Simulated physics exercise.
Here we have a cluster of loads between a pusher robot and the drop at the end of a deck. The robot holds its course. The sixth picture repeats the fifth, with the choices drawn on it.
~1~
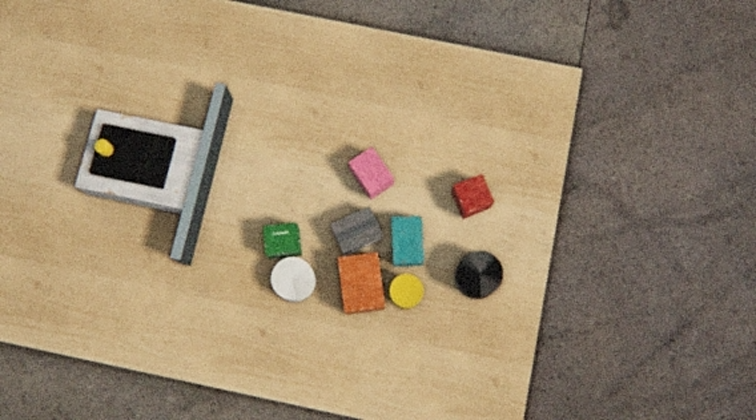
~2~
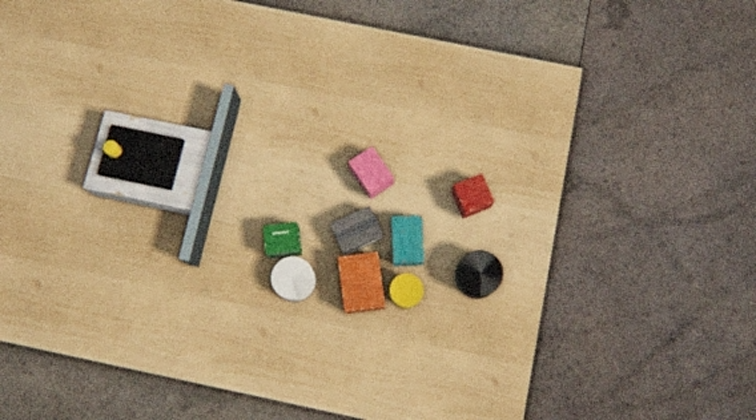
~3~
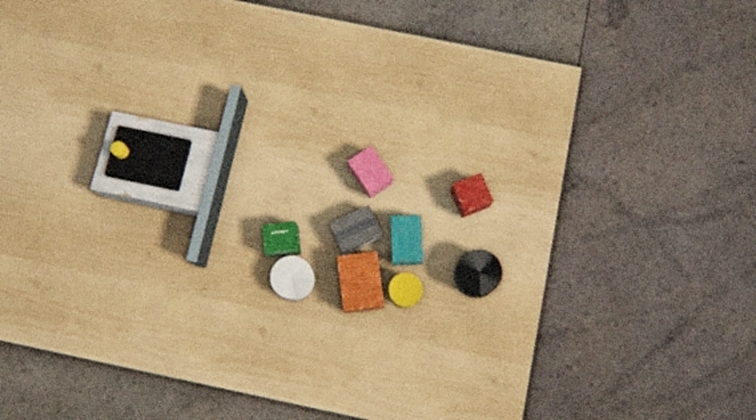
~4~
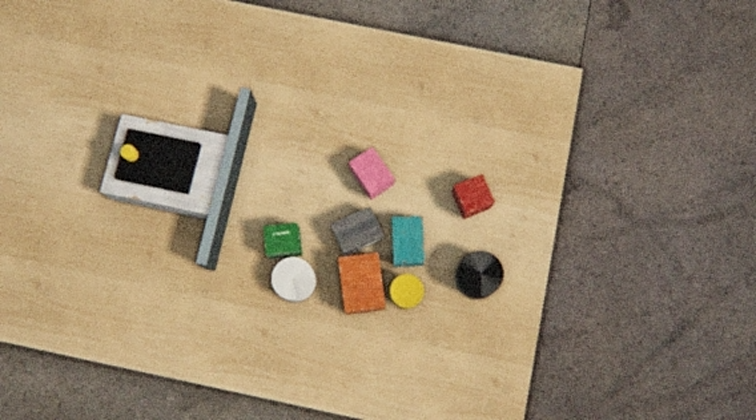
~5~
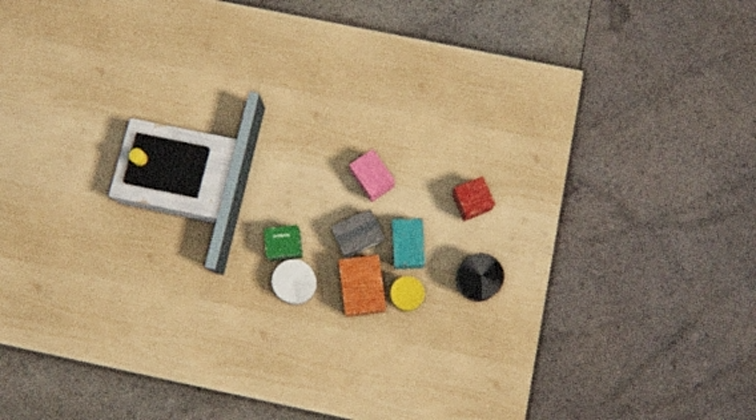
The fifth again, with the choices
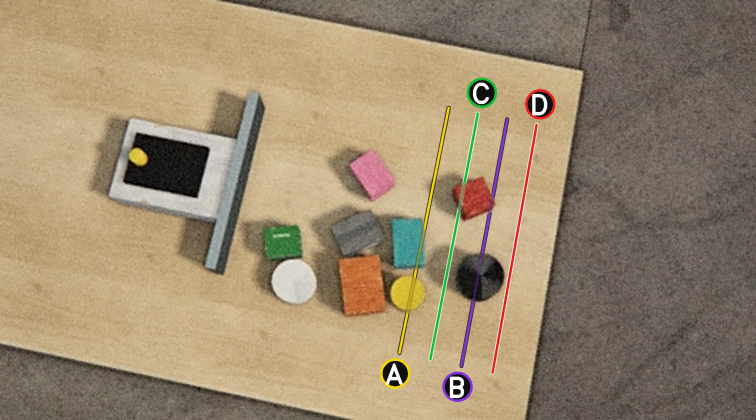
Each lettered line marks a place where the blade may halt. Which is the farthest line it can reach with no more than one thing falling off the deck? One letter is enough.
It can go as far as C.
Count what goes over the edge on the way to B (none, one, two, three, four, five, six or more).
Two.
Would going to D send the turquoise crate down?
Yes.
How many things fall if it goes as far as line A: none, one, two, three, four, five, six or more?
By then, none.
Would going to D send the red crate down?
By then, yes.
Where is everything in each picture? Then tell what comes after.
Robot (139, 157); white canister (294, 280); black canister (478, 275), in the first frame.
Robot (147, 158); pink crate (372, 174), in the second frame.
Robot (154, 159); red crate (472, 196), in the third frame.
Robot (164, 162); grey parcel (357, 232), in the fourth frame.
Robot (172, 166); turquoise crate (409, 244); white canister (295, 282); black canister (479, 277), in the fifth frame.
On the marked copy, A at (425, 227); B at (485, 239); C at (455, 233); D at (515, 245).
Following C. Soon after the start, robot (251, 182); white canister (322, 288); green box (325, 252).
Later, robot (330, 198); black canister (502, 268); yellow pail (476, 297).
In the end, robot (392, 211); yellow pail (536, 302); black canister (538, 263); none fallen.
As for the rest, A is within the limit but short; B drops two; D drops five.
